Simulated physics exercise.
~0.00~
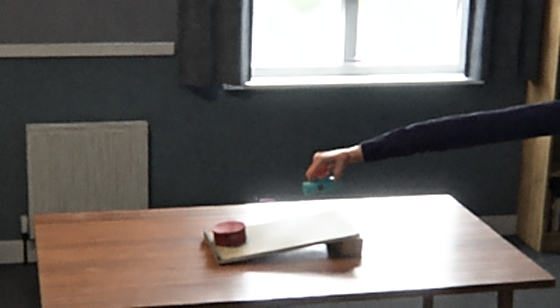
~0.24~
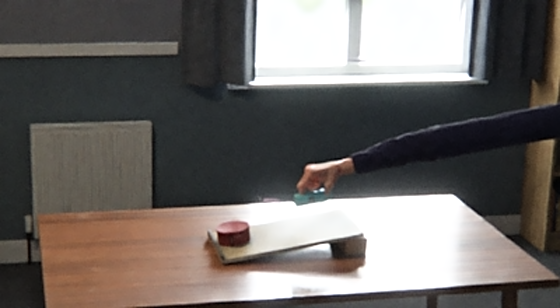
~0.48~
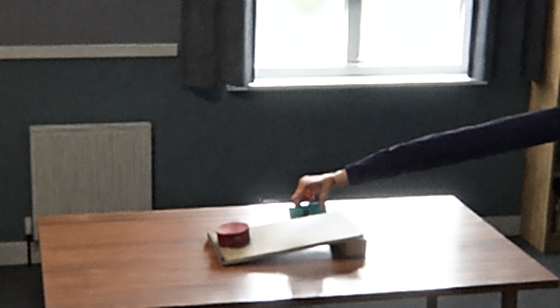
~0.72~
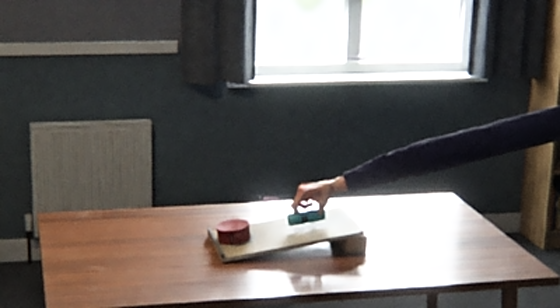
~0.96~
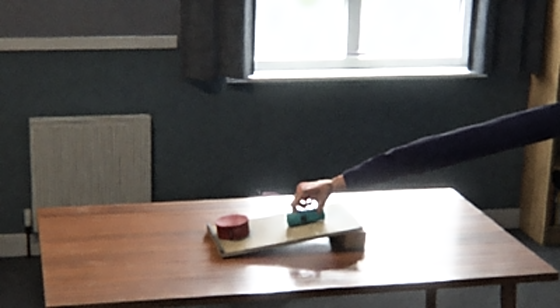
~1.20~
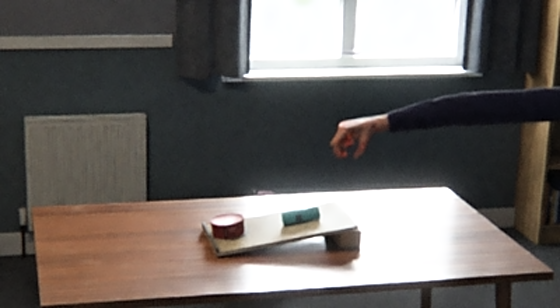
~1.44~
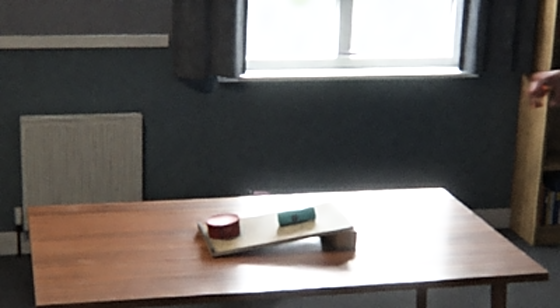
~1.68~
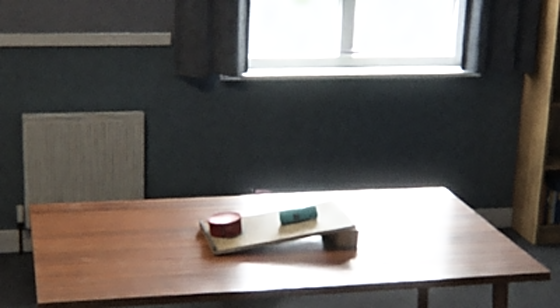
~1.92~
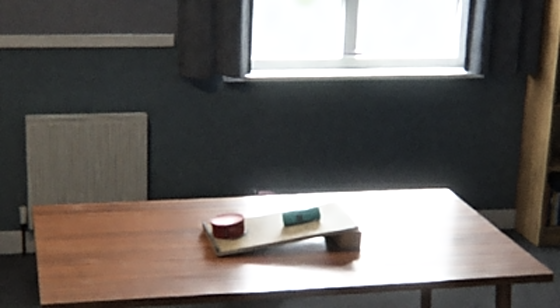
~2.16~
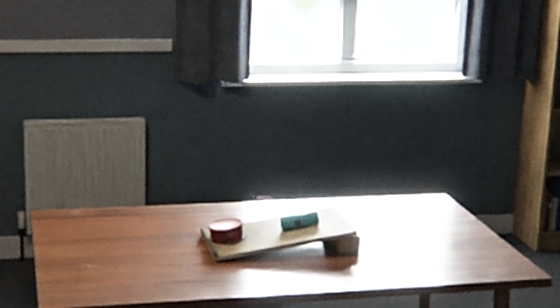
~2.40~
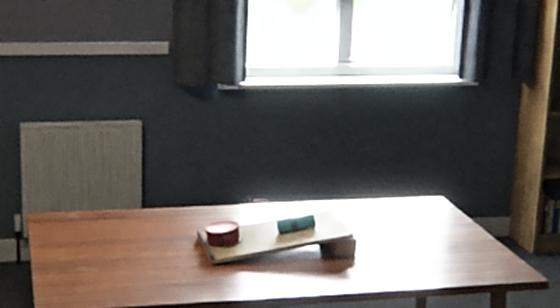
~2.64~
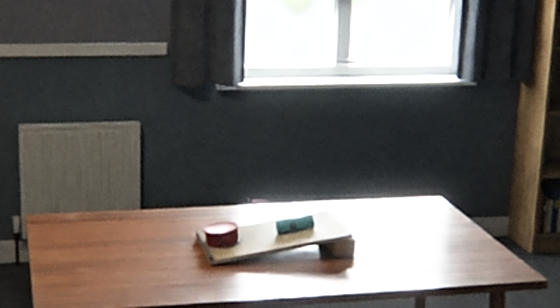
A hand lowers a turquoise shaker onto a sloping board, withdraws, and the shaker stays put.
